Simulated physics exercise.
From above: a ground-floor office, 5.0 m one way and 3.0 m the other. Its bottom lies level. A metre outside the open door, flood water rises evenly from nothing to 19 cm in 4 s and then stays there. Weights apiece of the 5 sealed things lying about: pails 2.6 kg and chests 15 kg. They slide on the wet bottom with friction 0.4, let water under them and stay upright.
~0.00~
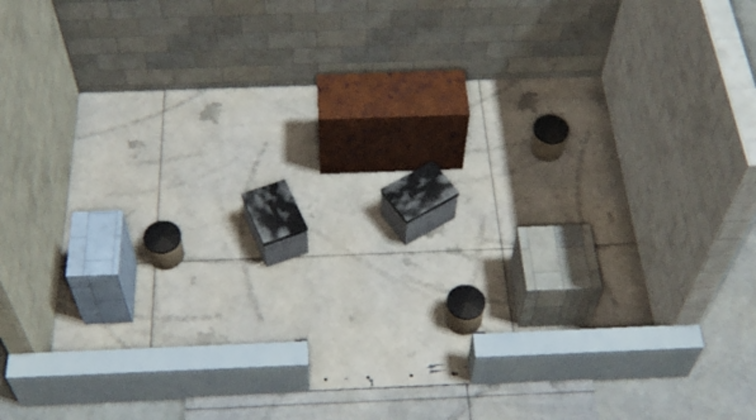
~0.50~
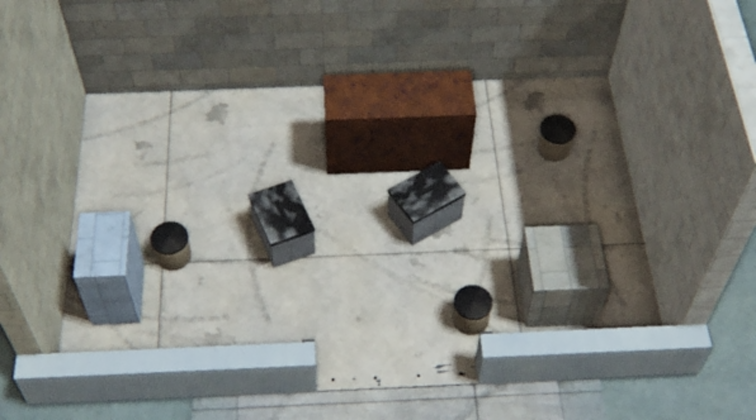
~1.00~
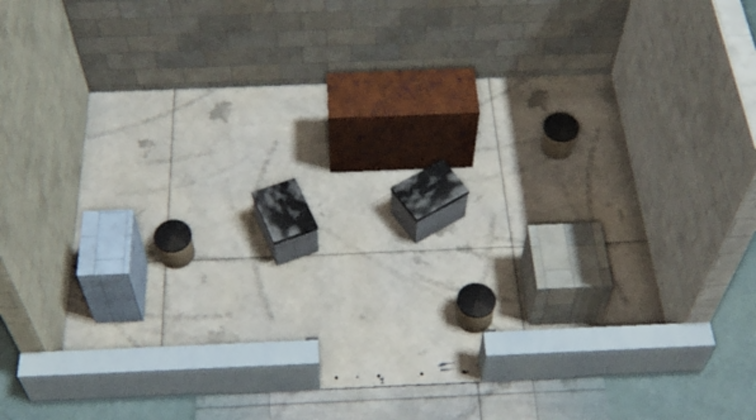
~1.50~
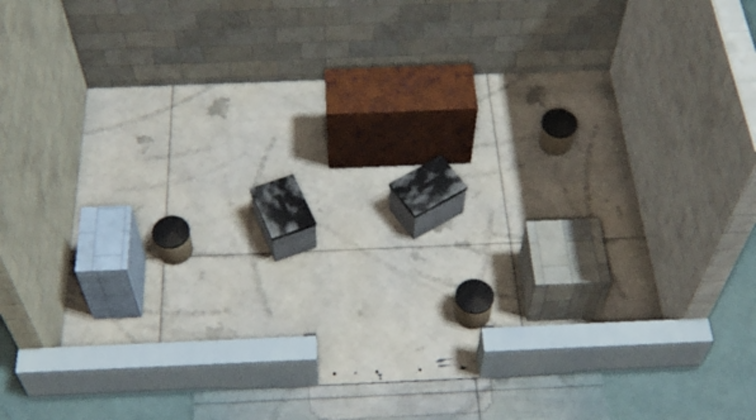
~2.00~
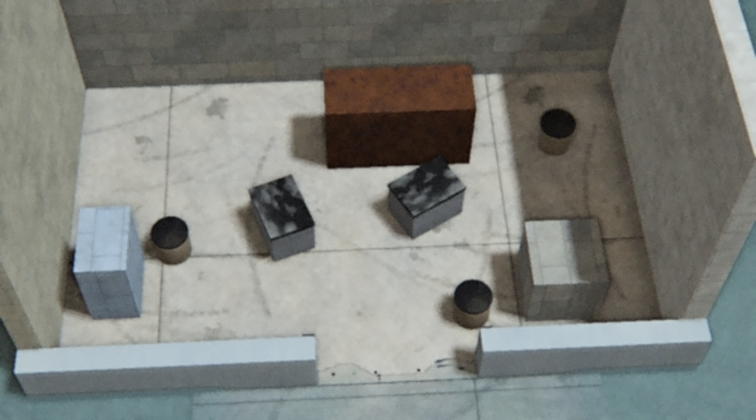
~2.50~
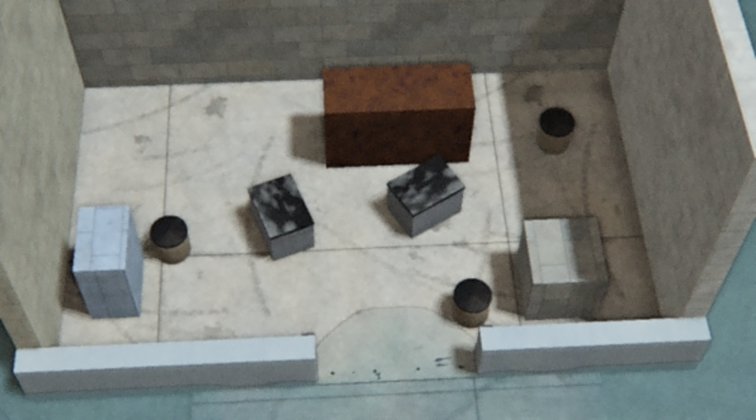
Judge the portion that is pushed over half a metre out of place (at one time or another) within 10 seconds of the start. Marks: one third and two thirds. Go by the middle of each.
That comes to two thirds or above.
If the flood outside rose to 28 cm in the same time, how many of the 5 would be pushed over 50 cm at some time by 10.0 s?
In that case 5 of them.
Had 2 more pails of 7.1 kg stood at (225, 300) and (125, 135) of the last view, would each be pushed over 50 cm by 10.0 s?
In that order: Less, over.
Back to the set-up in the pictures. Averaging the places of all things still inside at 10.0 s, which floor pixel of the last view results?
Near (354, 172).
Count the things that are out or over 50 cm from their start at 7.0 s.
By then 3.
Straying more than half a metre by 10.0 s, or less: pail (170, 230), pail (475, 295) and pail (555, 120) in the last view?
In turn: More, less, over.
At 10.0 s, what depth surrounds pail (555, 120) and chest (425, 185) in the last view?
Roughly 9 and 13 cm.
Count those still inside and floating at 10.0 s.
I count 5.
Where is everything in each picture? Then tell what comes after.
In the first frame, a pail at (551, 129), on the bottom; a pail at (466, 301) rests on the ground; water covers 0.0 m2; 0 of 5 have shifted.
In the second frame, a pail at (558, 128), on the bottom; a pail at (473, 302), on the bottom; water covers 0.0 m2; 0 of 5 have shifted.
In the third frame, a pail at (562, 126) rests on the ground; a pail at (477, 300), on the bottom; 0.0 m2 under water; 0 of 5 have shifted.
In the fourth frame, a pail at (560, 122) rests on the ground; a pail at (475, 296), on the bottom; water covers 0.0 m2; 0 of 5 have shifted.
In the fifth frame, a pail at (558, 123), on the bottom; a pail at (473, 296), on the bottom; water covers 0.0 m2; 0 of 5 have shifted.
In the sixth frame, a pail at (557, 122) rests on the ground; a pail at (473, 295), on the bottom; 0.5 m2 under water; 0 of 5 have shifted.
After 3.5 s 0 of 5 are over 50 cm from their spots; 0 afloat.
After 4.5 s 0 of 5 are over 50 cm from their spots; 0 afloat.
After 7.0 s 3 of 5 are over 50 cm from their spots; 1 afloat.
After 10.0 s 4 of 5 are over 50 cm from their spots, and 4 have been at some point; 5 afloat.
